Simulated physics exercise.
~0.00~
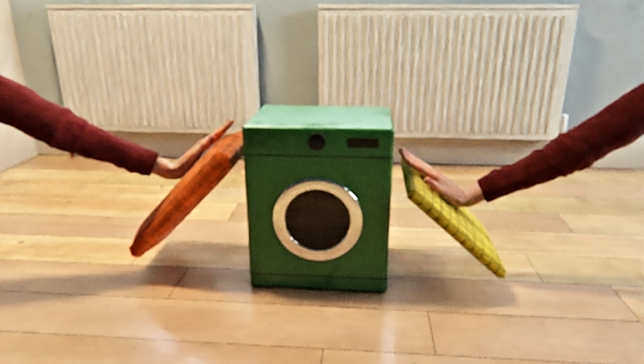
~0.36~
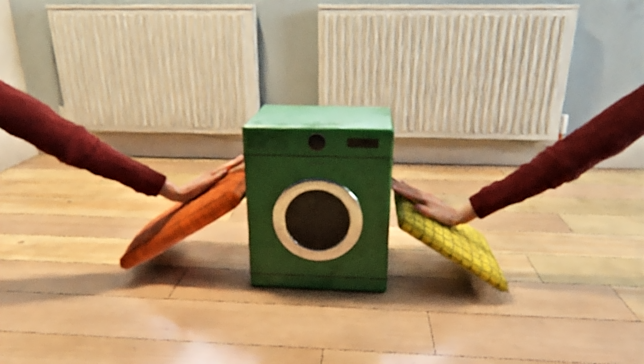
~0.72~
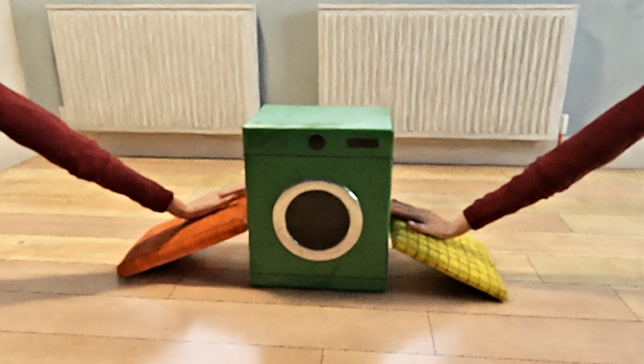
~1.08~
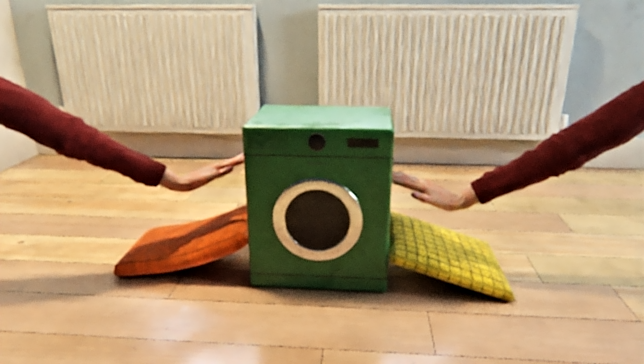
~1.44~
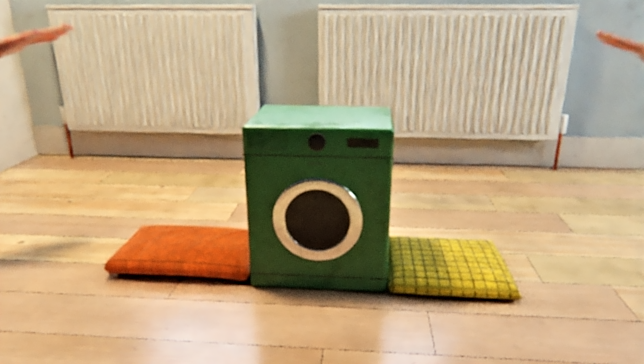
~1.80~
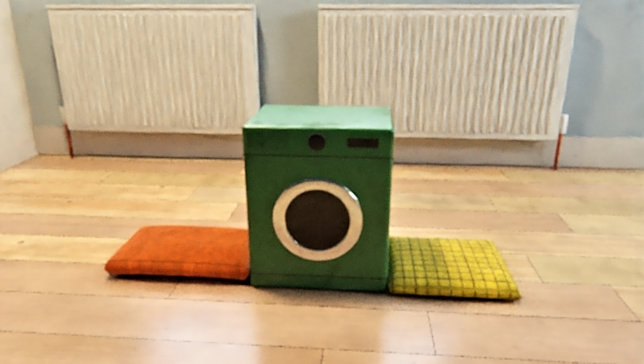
An orange pillow and a yellow seat pad, held leaning against either side of a green machine by two hands, were lowered partway, then slid down flat onto the wooden floor once the hands let go and drew back out of view.
